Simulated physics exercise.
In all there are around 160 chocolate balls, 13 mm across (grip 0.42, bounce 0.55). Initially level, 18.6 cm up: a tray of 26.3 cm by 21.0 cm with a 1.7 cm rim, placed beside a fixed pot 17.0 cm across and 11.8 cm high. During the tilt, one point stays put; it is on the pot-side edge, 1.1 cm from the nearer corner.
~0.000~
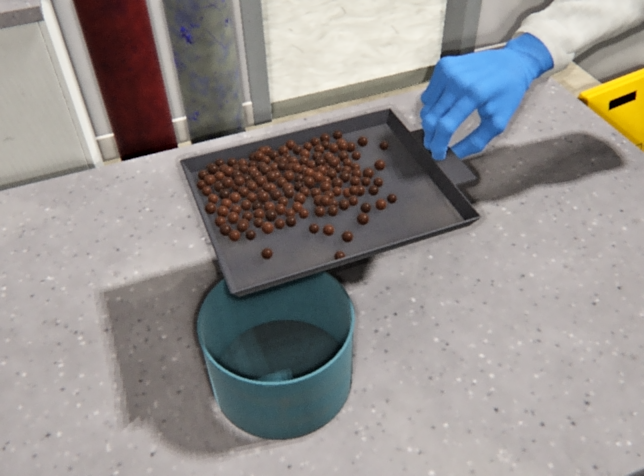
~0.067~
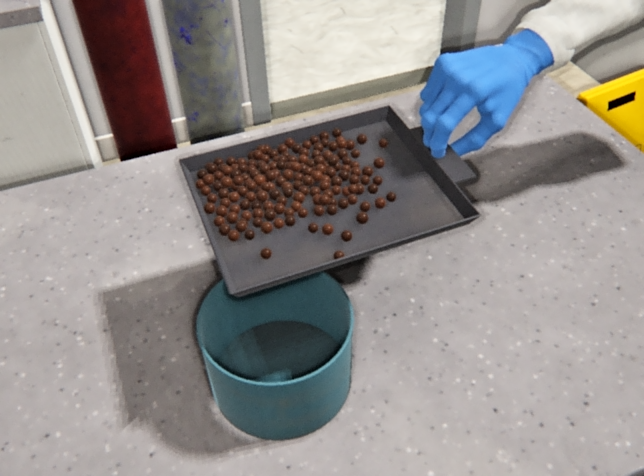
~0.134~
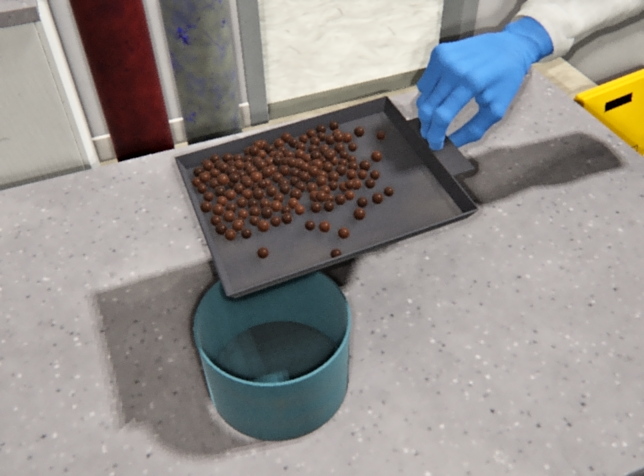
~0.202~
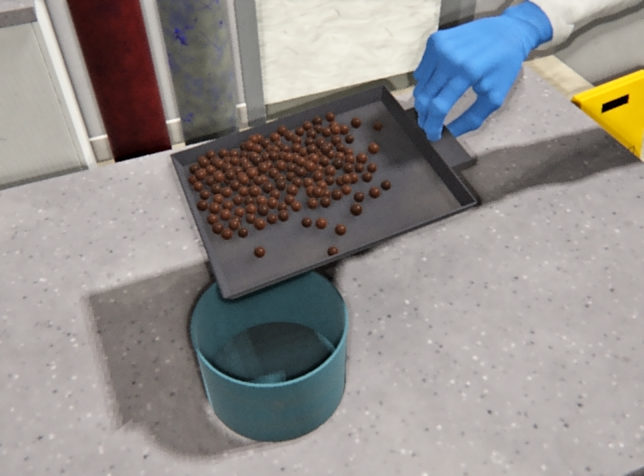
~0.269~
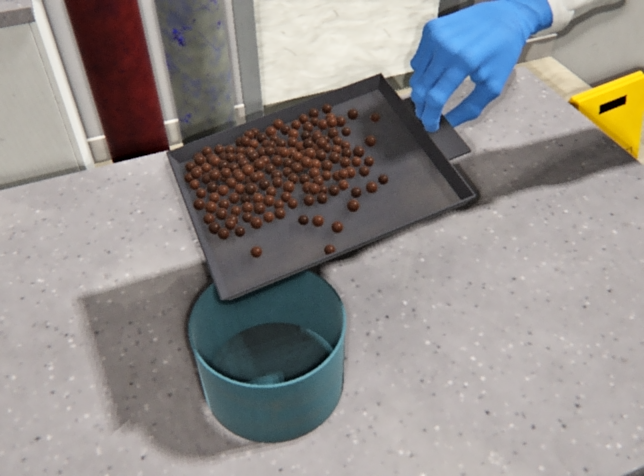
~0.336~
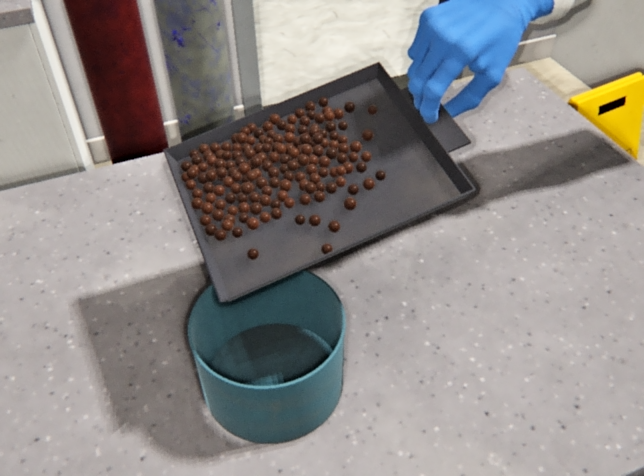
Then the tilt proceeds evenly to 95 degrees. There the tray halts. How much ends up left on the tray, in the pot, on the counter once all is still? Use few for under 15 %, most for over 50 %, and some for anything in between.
Tray: Few, pot: Some, counter: Most.
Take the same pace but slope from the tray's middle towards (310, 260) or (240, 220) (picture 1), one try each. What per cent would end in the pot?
Roughly 65 per cent on the first try and 10 per cent on the second.
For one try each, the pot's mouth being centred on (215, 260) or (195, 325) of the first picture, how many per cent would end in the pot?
5 % and 85 %.
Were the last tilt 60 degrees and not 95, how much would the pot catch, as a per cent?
Around 30 in a hundred.
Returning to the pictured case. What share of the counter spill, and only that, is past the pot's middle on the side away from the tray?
Around 100 in a hundred.
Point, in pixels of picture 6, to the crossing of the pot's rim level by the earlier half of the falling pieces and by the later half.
Near (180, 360) at first, near (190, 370) afterwards.
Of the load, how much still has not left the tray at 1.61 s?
Some 15 per cent of the load.
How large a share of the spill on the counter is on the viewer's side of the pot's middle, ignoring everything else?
About 70 per cent.
After 1.10 s, tilt 52 degrees; the tray holds 90 %, the pot 5 %.
Then, at 1.61 s, tilt 77 degrees; the tray holds 15 %, the pot 20 %.
After 2.19 s, tilt 95 degrees; the tray holds 0 %, the pot 30 %.
At rest (3.0 s), tray 0 %, pot 30 %, counter 70 %.
